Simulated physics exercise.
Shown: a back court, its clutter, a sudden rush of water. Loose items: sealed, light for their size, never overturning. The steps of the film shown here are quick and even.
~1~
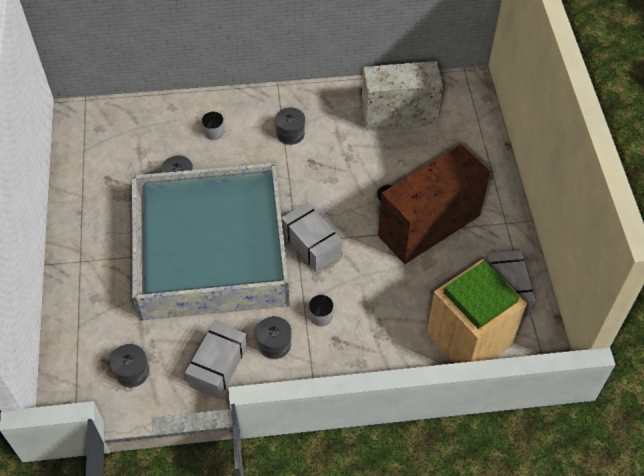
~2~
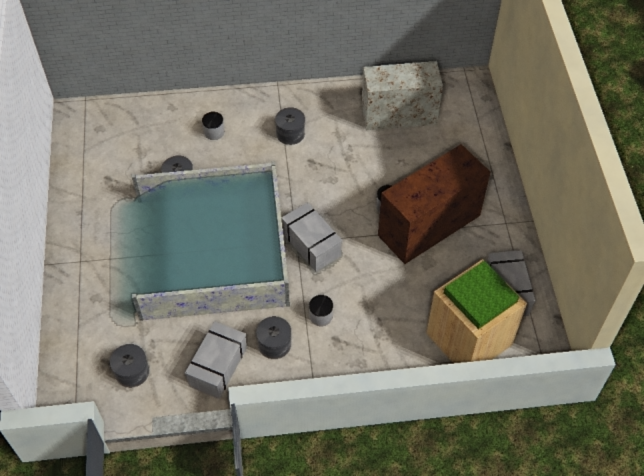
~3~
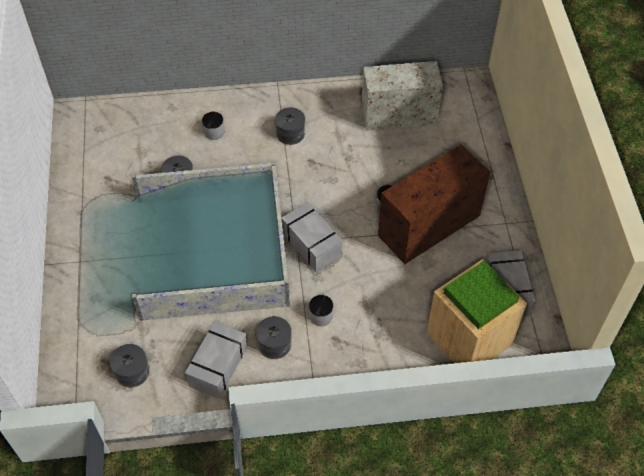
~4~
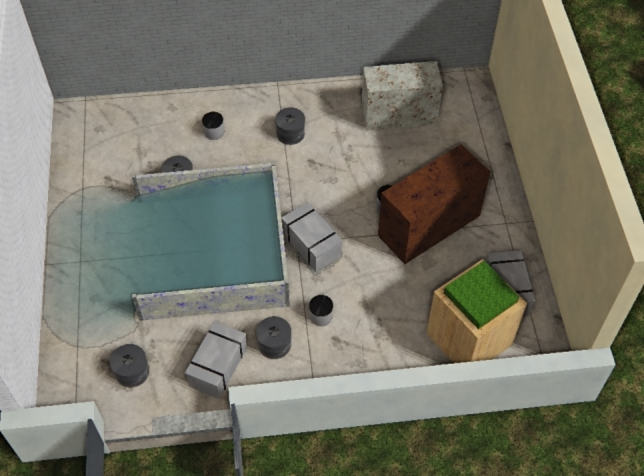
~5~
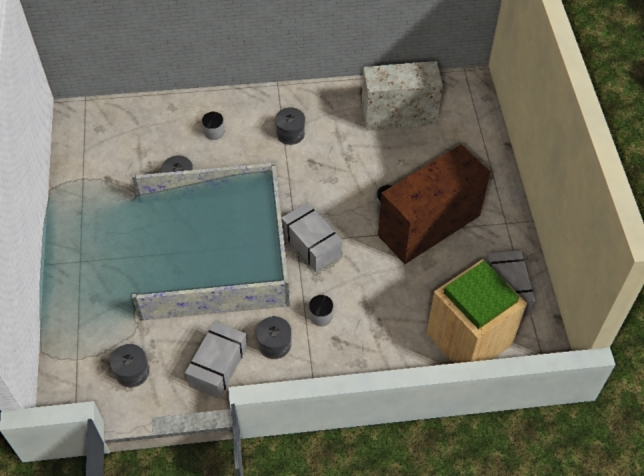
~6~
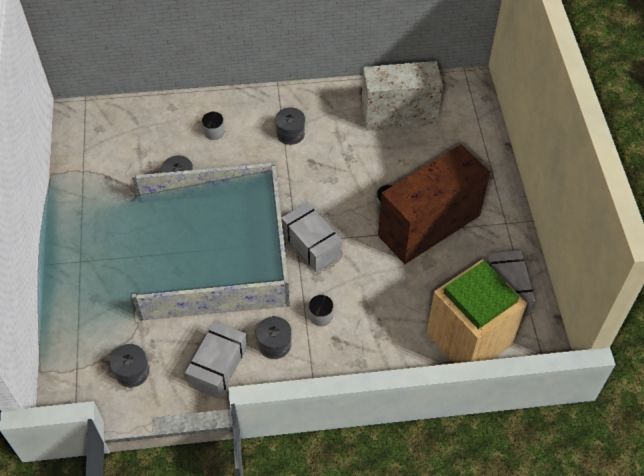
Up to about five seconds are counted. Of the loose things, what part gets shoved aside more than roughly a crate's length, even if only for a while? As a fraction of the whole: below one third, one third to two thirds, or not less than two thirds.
The things swept well aside make up a third to two thirds.
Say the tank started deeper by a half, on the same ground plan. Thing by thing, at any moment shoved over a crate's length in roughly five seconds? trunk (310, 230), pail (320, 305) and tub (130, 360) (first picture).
In that order: Short of that, pushed that far, moved that far.
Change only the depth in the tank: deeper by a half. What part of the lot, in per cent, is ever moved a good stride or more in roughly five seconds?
Share: Close to 60 %.
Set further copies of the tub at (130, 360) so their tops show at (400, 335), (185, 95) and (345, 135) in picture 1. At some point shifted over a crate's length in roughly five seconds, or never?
Sequence: Doesn't go far, travels that far, doesn't go far.
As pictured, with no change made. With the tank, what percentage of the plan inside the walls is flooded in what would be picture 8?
Roughly 20 %.
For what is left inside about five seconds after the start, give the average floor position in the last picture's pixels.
Average floor point: Approx. (316, 250).
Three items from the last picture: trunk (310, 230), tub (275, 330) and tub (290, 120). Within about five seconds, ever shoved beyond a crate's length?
Note, listed order - never went far / moved a long way / moved a long way.
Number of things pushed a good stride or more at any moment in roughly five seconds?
6.
A moment on, 0 of 10 are well off their spots; 0 afloat.
Next, 0 of 10 are well off their spots; 0 afloat.
Later, 1 of 10 are well off their spots; 0 afloat.
In the end, 6 of 10 are well off their spots, and 6 have been at some point; 1 afloat.
